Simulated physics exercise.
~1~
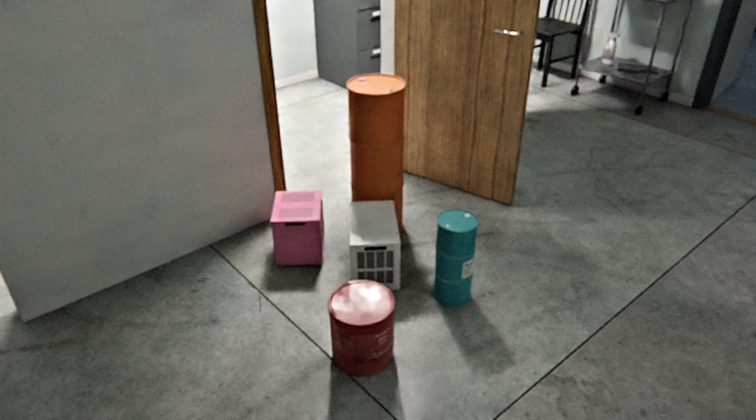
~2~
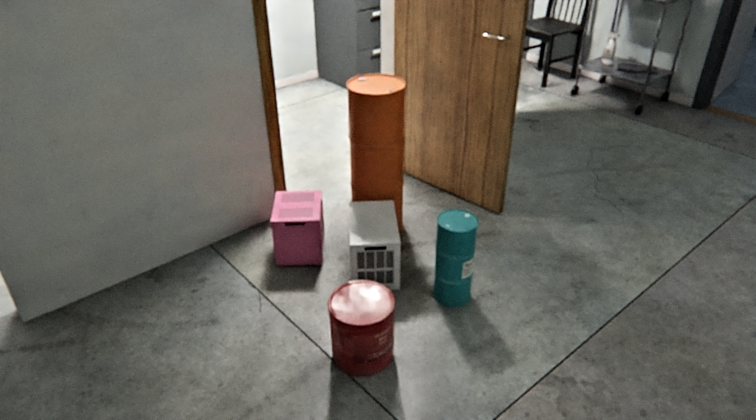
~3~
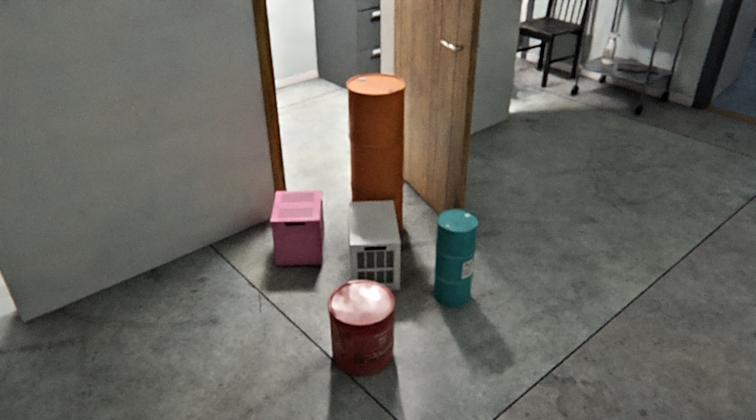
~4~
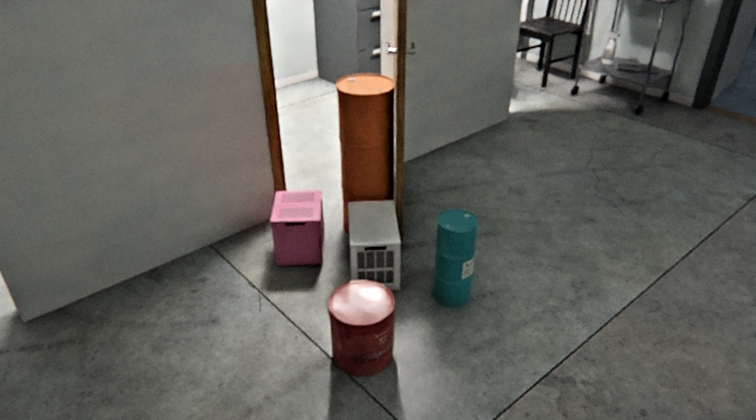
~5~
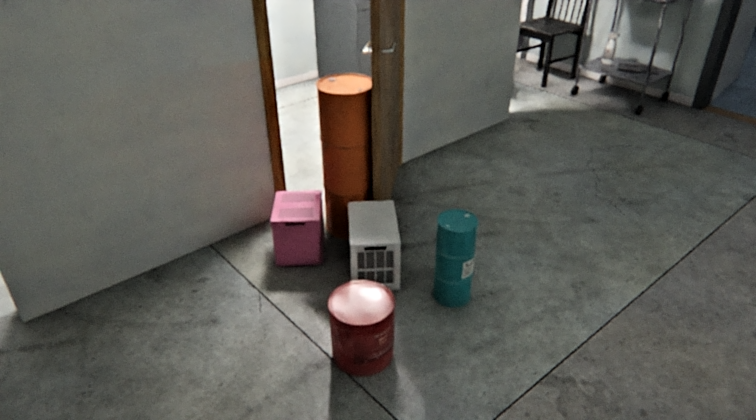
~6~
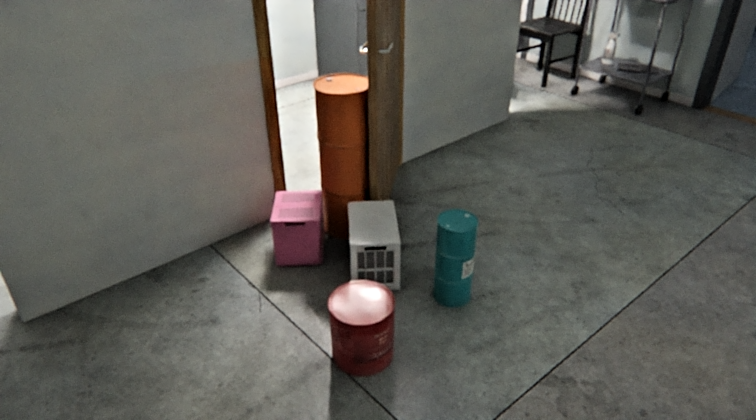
A wooden door stands open in a room with a grey concrete floor, seen from above, with a tall orange drum upright beside it in the doorway. In front of the drum sits a white crate, with a pink tote to the left, a turquoise canister to the right and a red pail nearest the viewer. The door swings leftward toward closing, slowly at first, then further, until it reaches the drum. The drum shifts a short way left, staying upright. The door ends still partly open against it, while the other four objects remain in place.
